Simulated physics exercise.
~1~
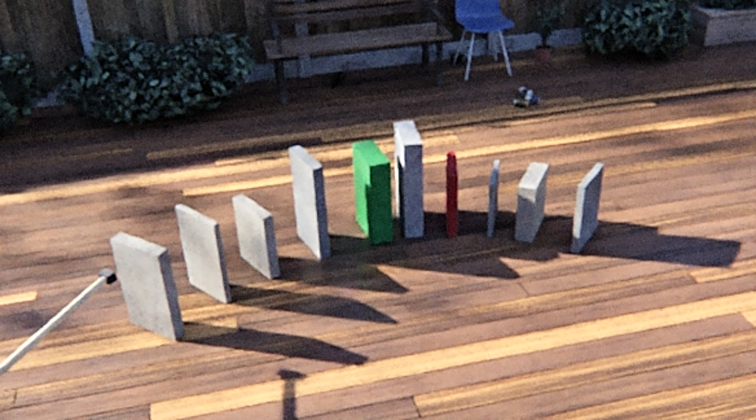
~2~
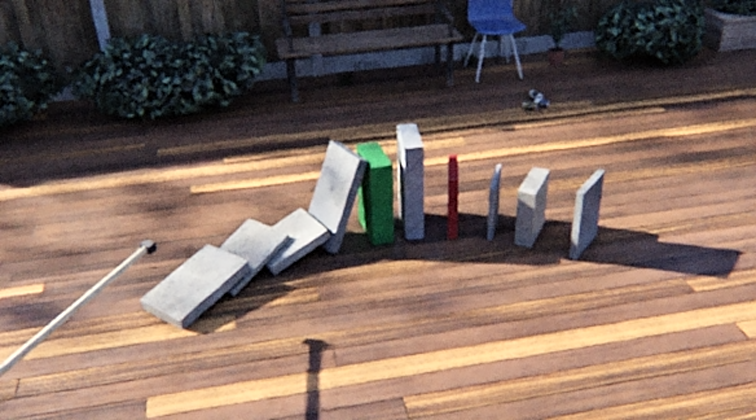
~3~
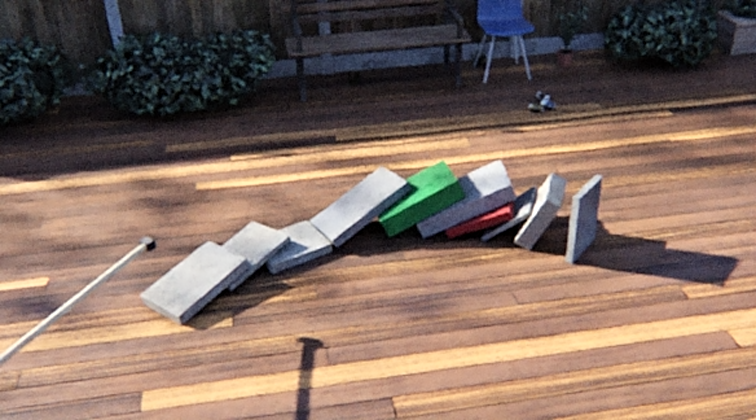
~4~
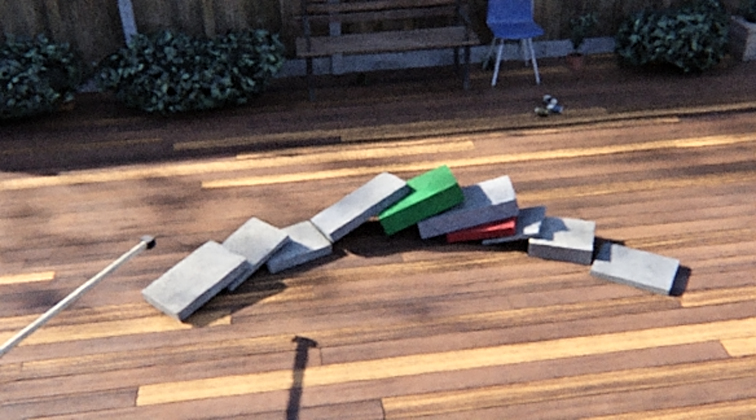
At first, ten upright slabs stand in a curving row on a sunlit wooden deck, most of them grey, with one green and one thin red, while a pole reaches in from the left toward the nearest. The first slab topples to the right, and the next ones go down after it, until a tall grey slab leans against the green one. The green slab then tips over, followed by the red one and its neighbours, leaving only the last slab upright. Finally that one falls too, and the whole row lies toppled, many pieces overlapping, with none left standing.
